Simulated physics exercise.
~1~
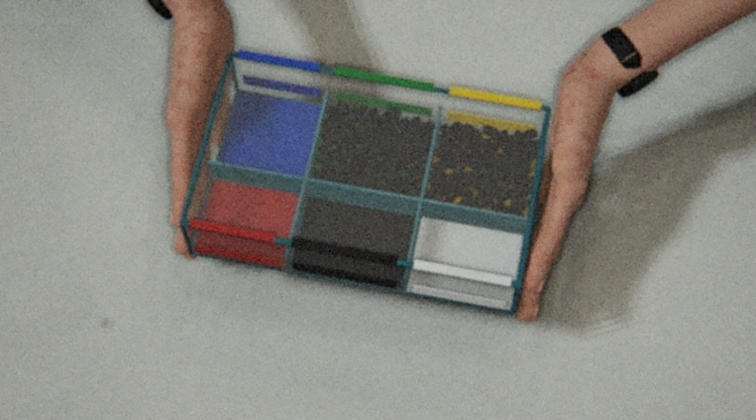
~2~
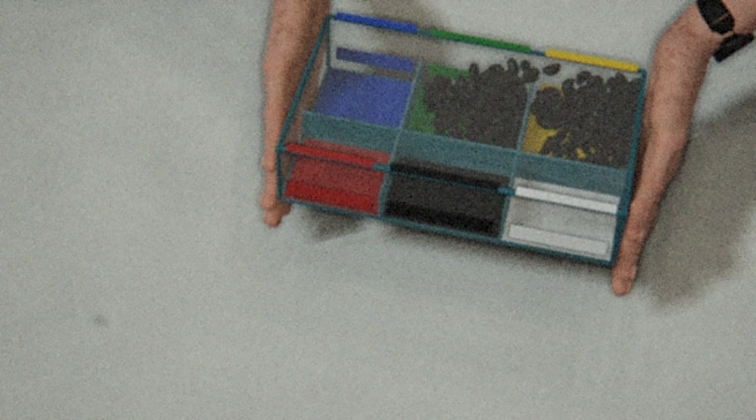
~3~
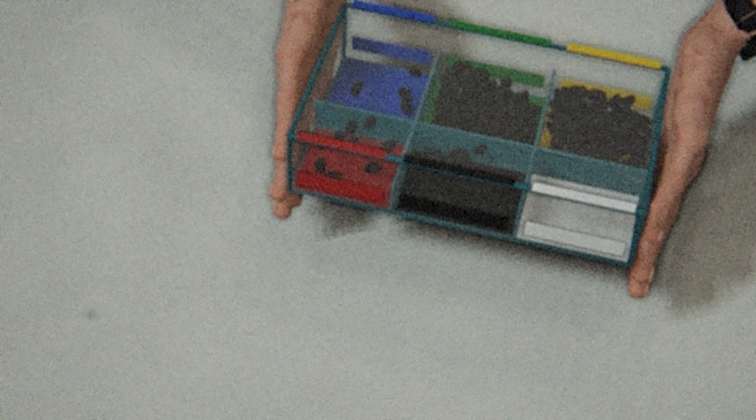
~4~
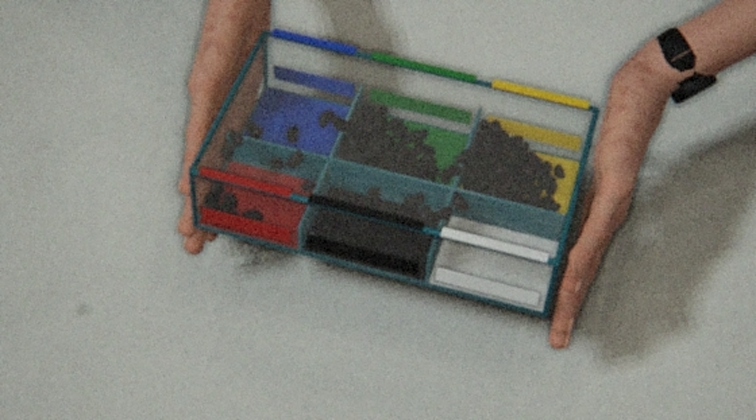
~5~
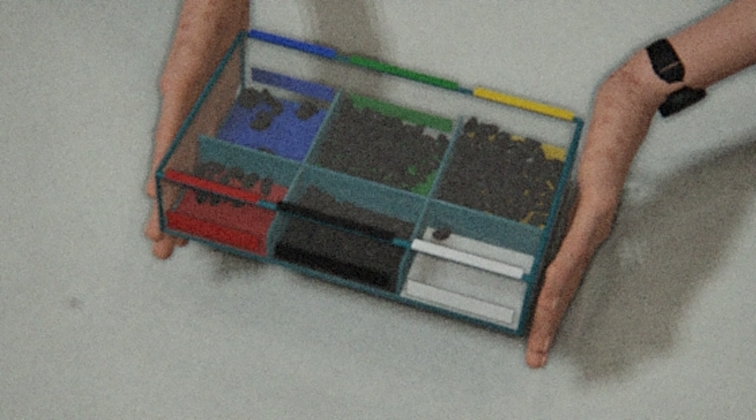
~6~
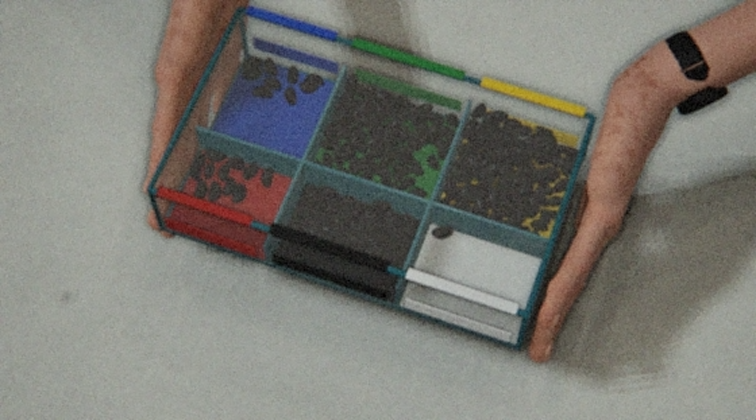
In this clip, two hands hold a clear lidded box with six coloured compartments and shift it right, then back left while tilting it, as black beans scatter inside. Most beans end in the green and yellow compartments, with some in blue, red and black and almost none in white.
